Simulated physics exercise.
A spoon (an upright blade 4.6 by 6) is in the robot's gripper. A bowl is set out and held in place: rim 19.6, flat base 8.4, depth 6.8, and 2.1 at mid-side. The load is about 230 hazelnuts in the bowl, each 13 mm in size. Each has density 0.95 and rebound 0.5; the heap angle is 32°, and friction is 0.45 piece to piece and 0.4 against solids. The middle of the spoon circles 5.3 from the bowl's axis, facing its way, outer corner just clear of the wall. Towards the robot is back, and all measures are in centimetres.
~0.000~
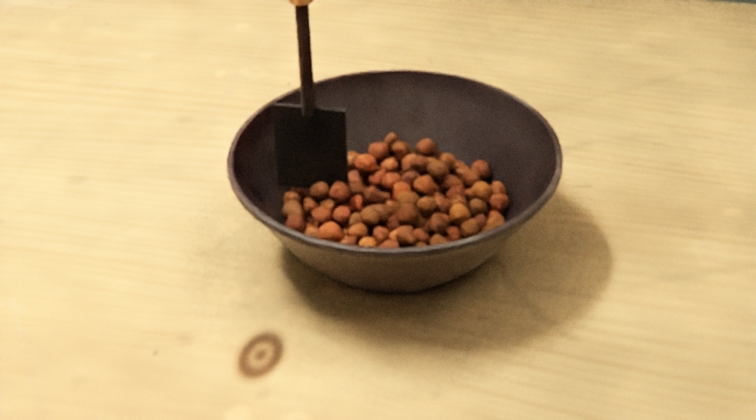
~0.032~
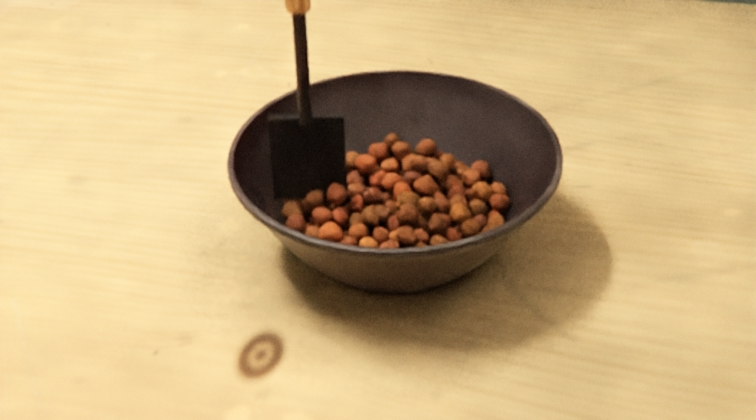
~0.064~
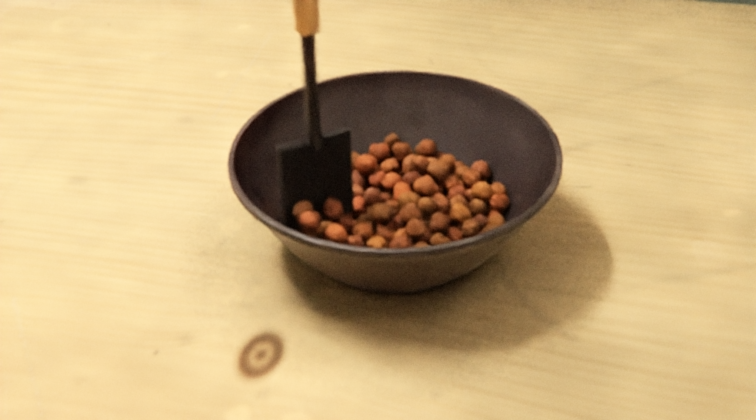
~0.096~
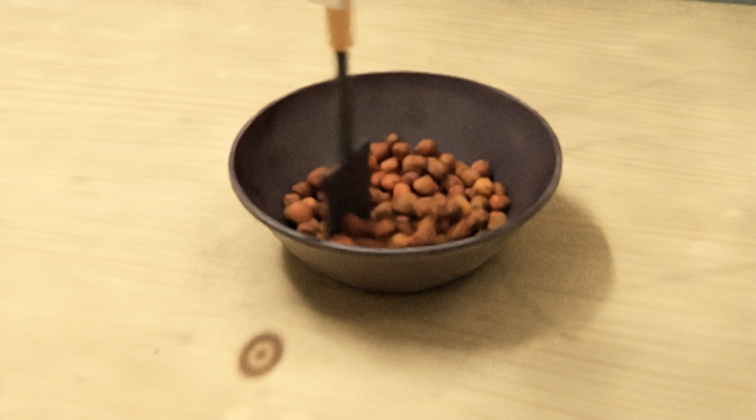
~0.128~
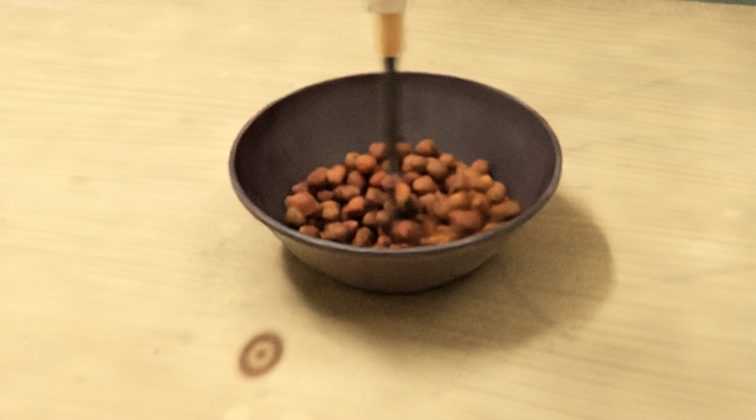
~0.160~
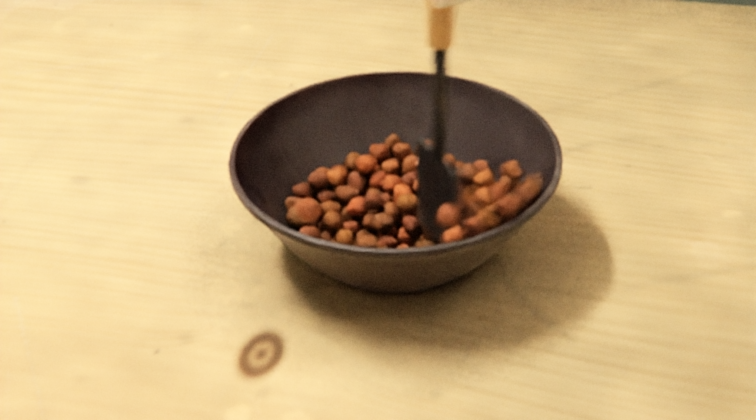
A dark upright blade lowers into a bowl of brown nuts and sweeps rightward through them.
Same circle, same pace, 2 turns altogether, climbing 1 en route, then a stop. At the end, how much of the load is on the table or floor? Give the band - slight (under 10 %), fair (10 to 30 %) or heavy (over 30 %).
Band: Fair.
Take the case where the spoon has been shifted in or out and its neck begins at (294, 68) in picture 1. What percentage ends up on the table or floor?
About 0 per cent.
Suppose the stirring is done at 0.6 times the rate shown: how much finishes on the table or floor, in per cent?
That gives about 5 percent.
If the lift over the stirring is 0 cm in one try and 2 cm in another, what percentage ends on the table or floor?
First try about 30 per cent, second about 10 per cent.
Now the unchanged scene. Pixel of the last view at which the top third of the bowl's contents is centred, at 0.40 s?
I'd put it at around (346, 191).
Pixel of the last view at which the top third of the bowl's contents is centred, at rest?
Centre of top third: Approx. (376, 205).
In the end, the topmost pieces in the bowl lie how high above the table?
4.5 cm, give or take.
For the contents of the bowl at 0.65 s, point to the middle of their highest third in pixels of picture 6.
(380, 204).
After 0.40 s, 359° round, highest piece 10 above the table; 196 in the bowl, 17 on the table or floor, 17 in flight or on the tool.
After 0.65 s, 227° round, highest piece 8 above the table; 188 in the bowl, 41 on the table or floor, 1 in flight or on the tool.
After 0.97 s, 0° round, highest piece 4 above the table; 187 in the bowl, 43 on the table or floor.
After 1.67 s, 0° round, highest piece 4 above the table; 187 in the bowl, 43 on the table or floor.
In the end, 187 in the bowl, 43 on the table or floor. That is 19 % on the table or floor.
